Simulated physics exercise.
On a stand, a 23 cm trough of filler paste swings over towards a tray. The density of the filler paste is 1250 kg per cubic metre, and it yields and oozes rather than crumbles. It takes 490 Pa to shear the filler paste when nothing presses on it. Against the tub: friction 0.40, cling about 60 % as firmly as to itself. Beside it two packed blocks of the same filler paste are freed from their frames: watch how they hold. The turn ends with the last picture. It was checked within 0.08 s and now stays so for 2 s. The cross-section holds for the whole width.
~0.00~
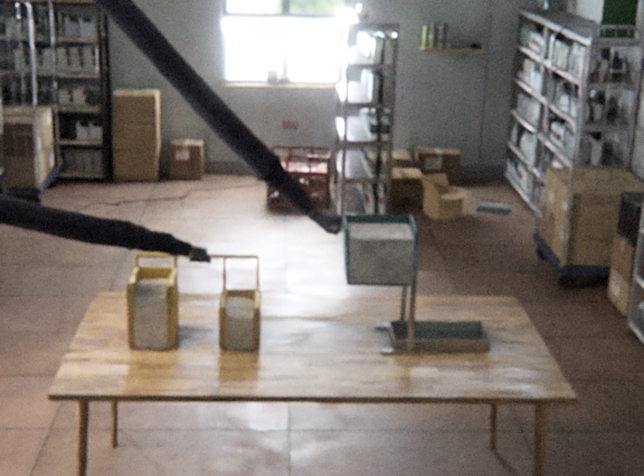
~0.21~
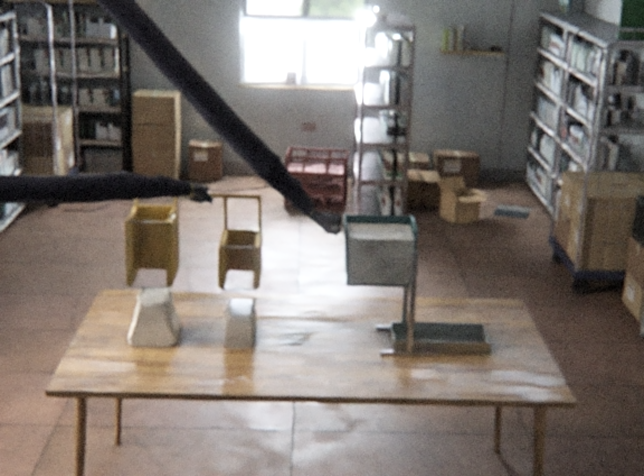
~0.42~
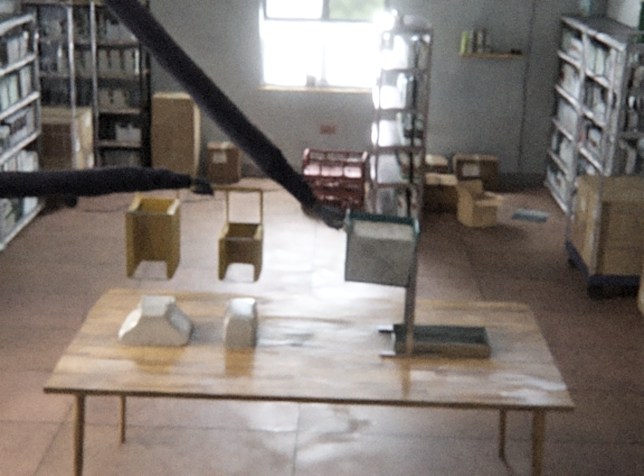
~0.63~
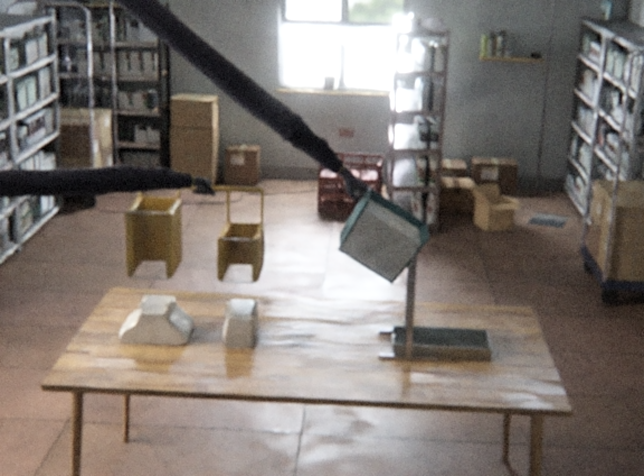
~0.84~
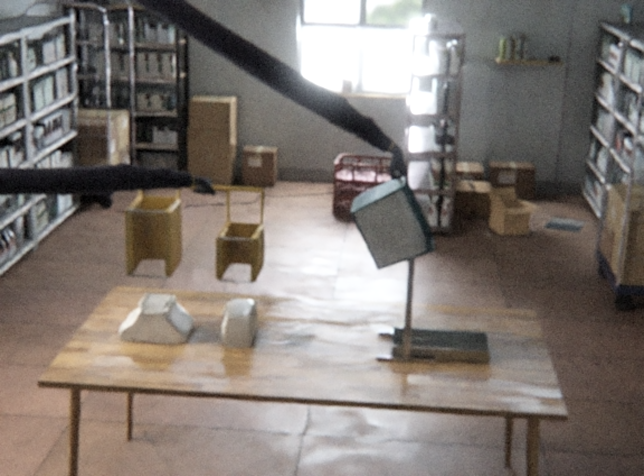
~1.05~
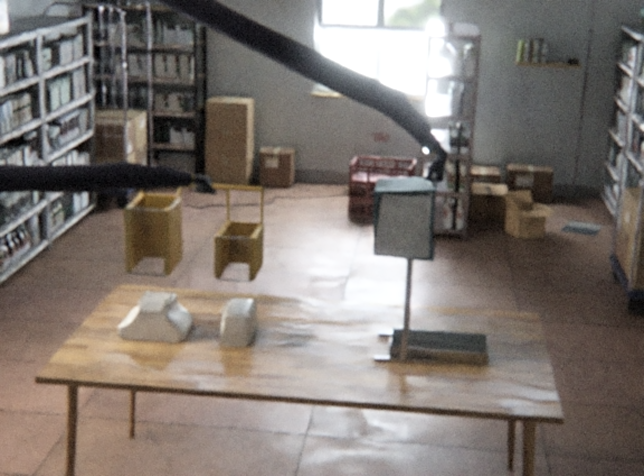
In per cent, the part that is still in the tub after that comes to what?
Expect roughly 41 %.
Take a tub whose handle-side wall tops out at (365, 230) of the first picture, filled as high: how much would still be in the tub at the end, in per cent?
It would be near 70 %.
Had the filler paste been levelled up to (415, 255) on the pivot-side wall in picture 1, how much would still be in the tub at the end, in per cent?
Then about 65 %.
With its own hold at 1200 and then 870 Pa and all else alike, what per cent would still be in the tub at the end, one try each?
In turn about 100 %, 55 %.
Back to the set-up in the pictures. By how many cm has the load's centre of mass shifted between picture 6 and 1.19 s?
Roughly 6 cm.
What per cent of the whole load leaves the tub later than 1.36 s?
About 12 %.
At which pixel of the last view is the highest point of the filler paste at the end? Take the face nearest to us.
At about (393, 230).
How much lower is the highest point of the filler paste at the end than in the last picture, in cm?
About 14 cm.
By 1.19 s, the tub is at 89 degrees and holds 84 %.
By 1.36 s, the tub is at 89 degrees and holds 53 %.
By 1.53 s, the tub is at 89 degrees and holds 41 %.
By 1.70 s, the tub is at 89 degrees and holds 41 %.
By 3.05 s, at the end, the tub is at 89 degrees and holds 41 %.
